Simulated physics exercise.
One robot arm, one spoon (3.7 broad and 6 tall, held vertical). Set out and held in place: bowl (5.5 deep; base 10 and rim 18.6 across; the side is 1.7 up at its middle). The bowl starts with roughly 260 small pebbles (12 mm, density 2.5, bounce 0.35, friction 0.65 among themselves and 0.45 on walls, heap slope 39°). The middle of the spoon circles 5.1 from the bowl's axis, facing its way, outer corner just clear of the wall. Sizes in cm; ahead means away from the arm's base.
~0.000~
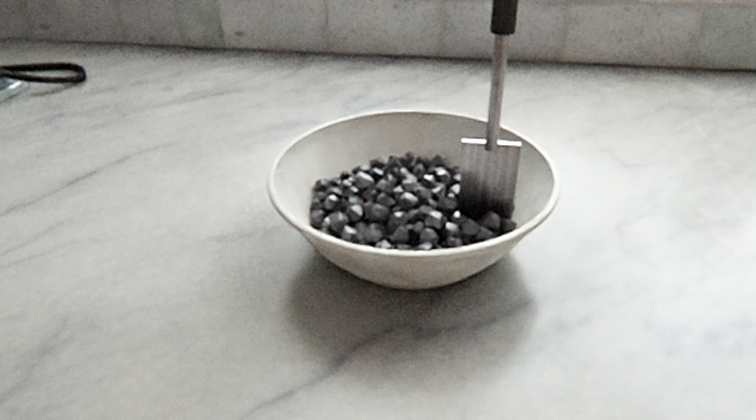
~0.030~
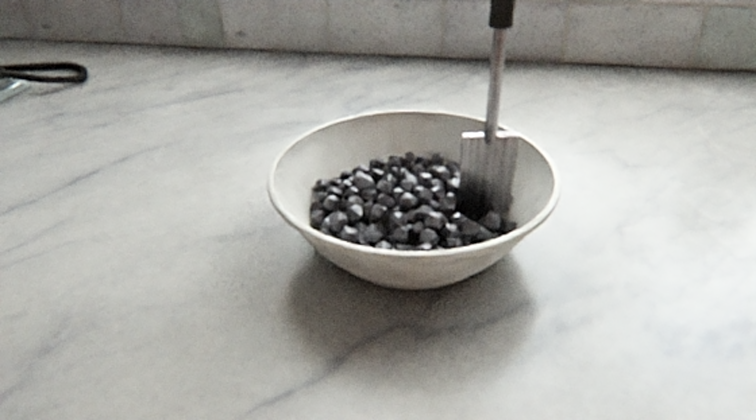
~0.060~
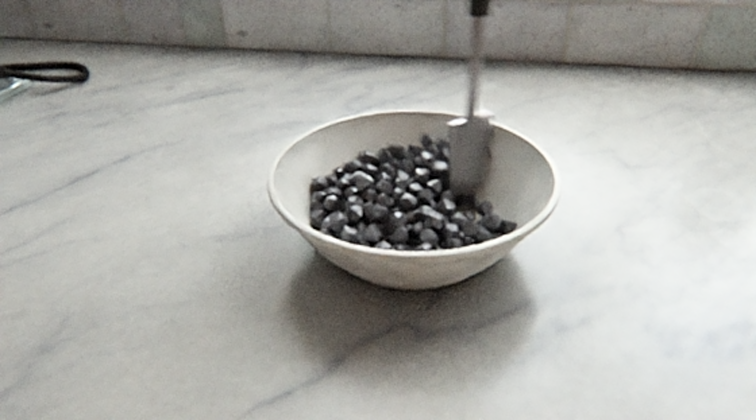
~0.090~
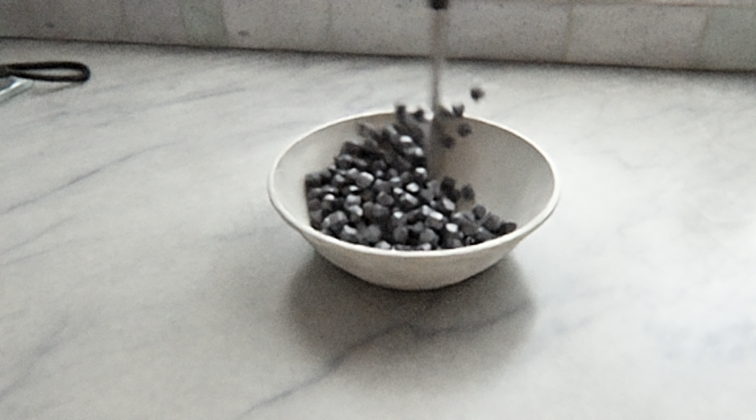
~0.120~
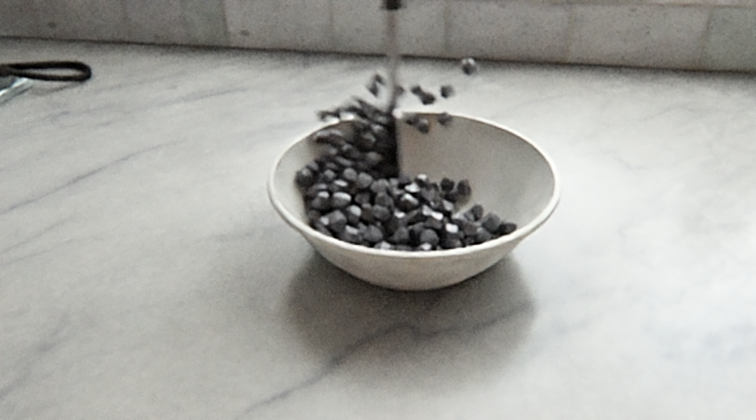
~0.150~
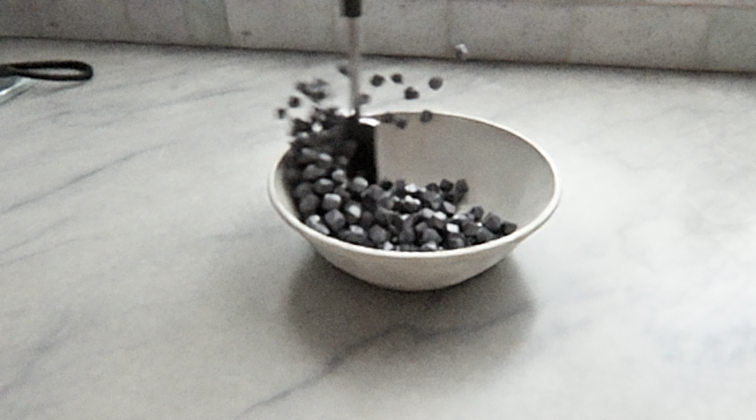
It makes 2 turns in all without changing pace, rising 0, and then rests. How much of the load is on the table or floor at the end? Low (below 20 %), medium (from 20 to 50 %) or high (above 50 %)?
Answer: High; above 50 % of the small pebbles finish on the table or floor.
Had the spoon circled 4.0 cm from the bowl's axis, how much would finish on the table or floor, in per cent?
In that case some 55 per cent.
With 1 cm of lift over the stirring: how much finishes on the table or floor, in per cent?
About 55 per cent.
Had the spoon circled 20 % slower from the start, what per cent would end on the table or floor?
It would be near 60 per cent.
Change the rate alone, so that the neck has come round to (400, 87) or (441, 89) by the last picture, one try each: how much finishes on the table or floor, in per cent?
Some 55 and 40 per cent.
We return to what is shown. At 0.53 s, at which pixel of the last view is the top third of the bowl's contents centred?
Around (333, 228).
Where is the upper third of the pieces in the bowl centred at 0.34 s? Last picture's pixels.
Near (503, 159).
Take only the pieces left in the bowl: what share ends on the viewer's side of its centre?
Some 50 per cent.
By 0.34 s, 9° round, highest piece 10 above the table; 159 in the bowl, 38 on the table or floor, 59 in flight or on the tool.
By 0.53 s, 227° round, highest piece 8 above the table; 126 on the table or floor, 110 in the bowl, 20 in flight or on the tool.
By 0.82 s, 0° round, highest piece 4 above the table; 162 on the table or floor, 94 in the bowl.
By 1.52 s, 0° round, highest piece 3 above the table; 162 on the table or floor, 94 in the bowl.
Final count, 162 on the table or floor, 94 in the bowl. That is 63 % on the table or floor.
